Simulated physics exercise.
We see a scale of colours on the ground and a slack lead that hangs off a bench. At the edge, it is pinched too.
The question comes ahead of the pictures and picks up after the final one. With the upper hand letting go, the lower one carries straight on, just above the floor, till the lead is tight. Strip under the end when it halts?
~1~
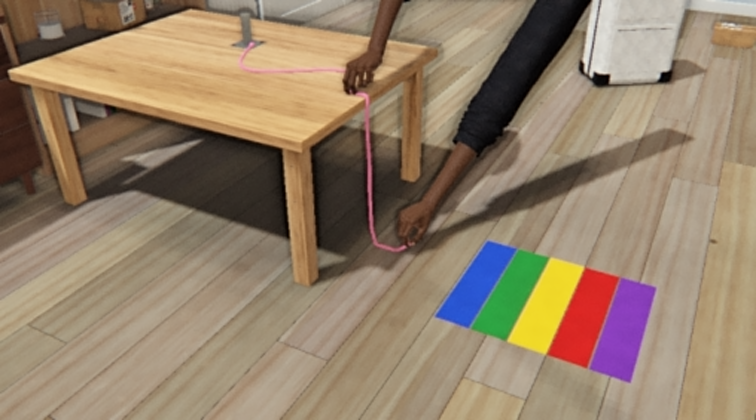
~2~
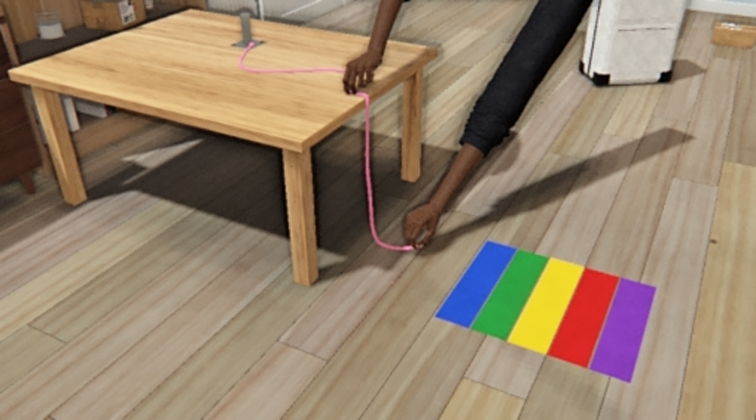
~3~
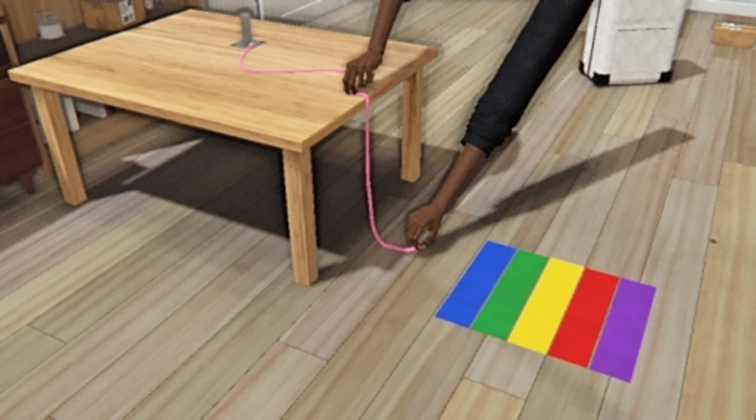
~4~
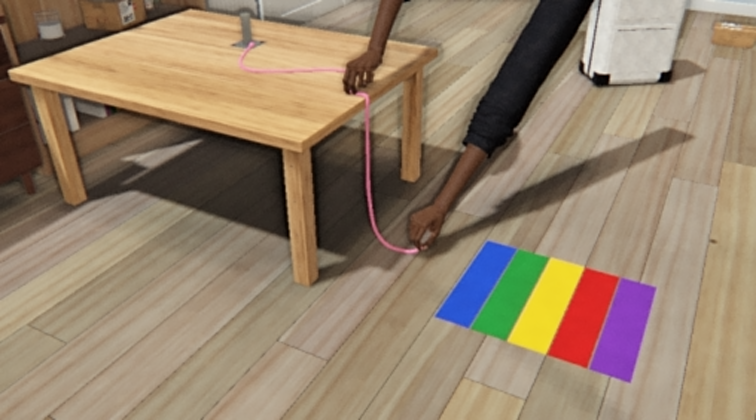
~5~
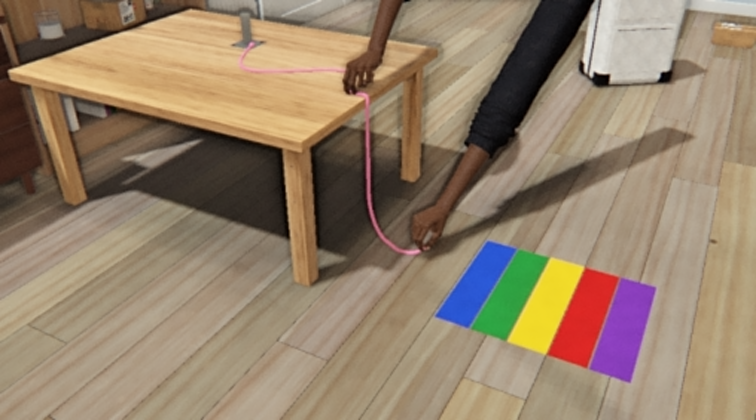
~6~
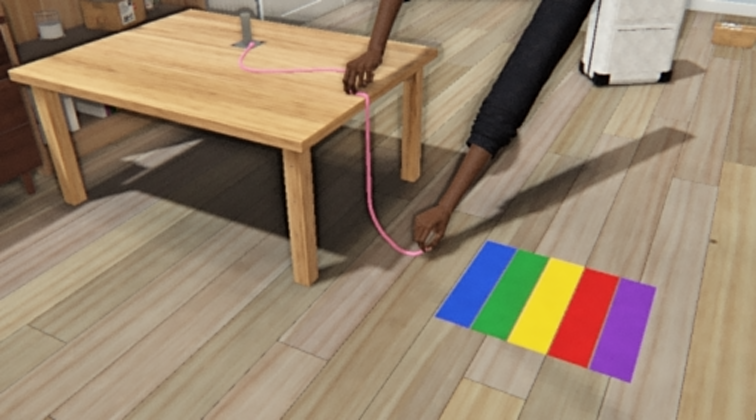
Red strip.
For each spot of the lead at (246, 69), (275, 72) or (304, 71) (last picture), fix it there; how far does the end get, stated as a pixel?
Expect roughly (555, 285) for the first, (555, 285) for the second and (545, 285) for the third.
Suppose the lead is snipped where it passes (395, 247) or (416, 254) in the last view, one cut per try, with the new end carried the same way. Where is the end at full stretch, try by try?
The pixels are close to (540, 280) for the first and (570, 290) for the second.
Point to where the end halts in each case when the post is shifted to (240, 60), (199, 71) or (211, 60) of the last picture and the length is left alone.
Roughly (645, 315), (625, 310) and (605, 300), try by try.
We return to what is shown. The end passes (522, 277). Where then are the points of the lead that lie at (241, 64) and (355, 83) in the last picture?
The first ends at (271, 62) and the second at (379, 112).
Early on, end near (522, 277); over green.
Midway, end near (570, 291); over yellow.
At the end of the slack, end near (599, 300); over red. It gets as far as the red strip.
